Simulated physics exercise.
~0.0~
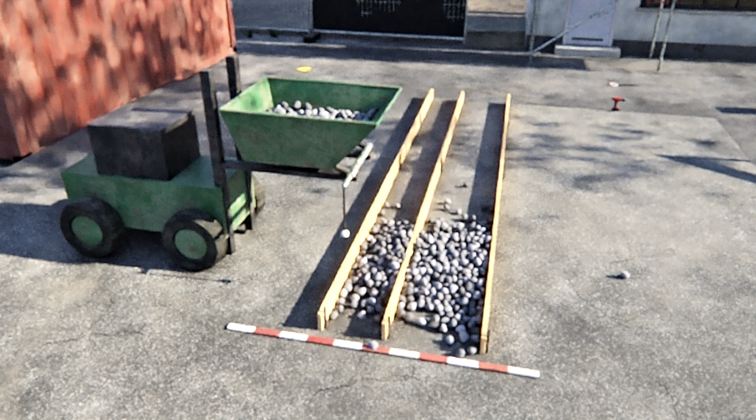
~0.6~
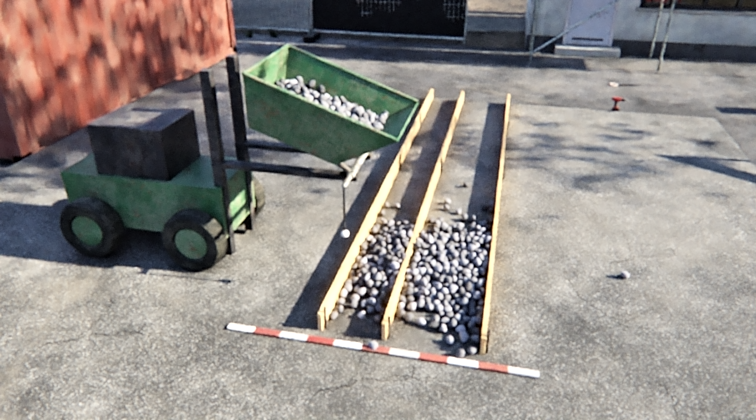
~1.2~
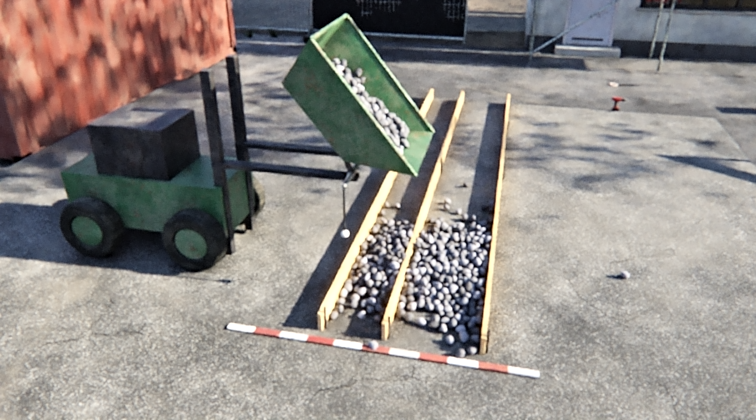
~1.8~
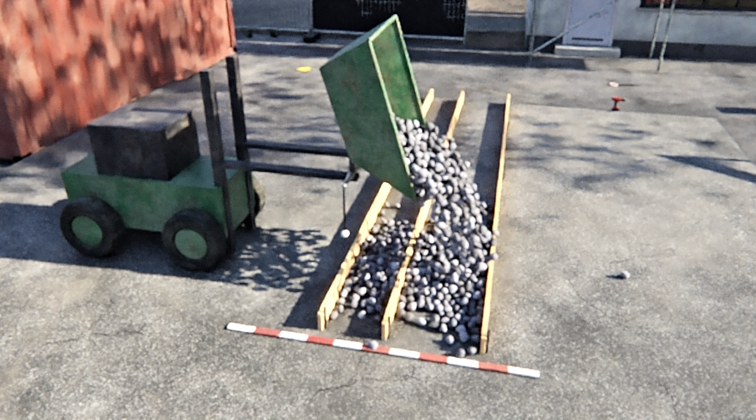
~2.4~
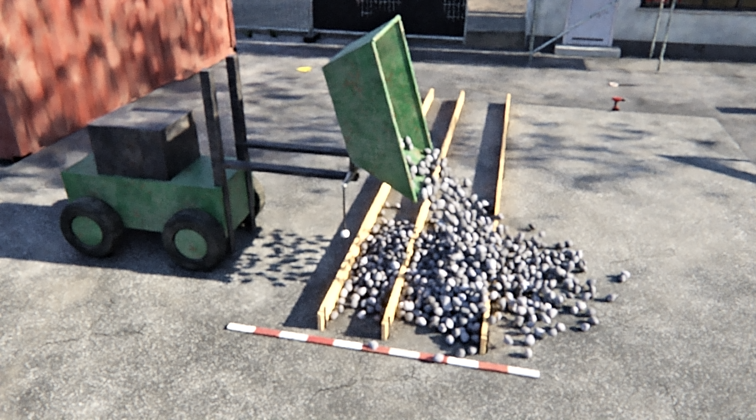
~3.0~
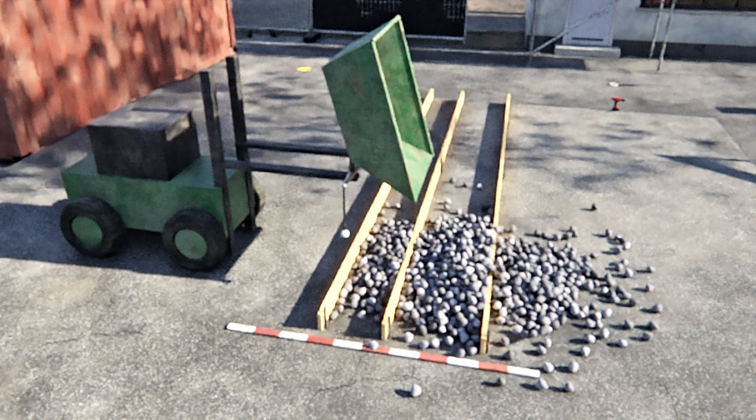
A green skip on a fork truck tips, spilling grey stones over the planks until empty.
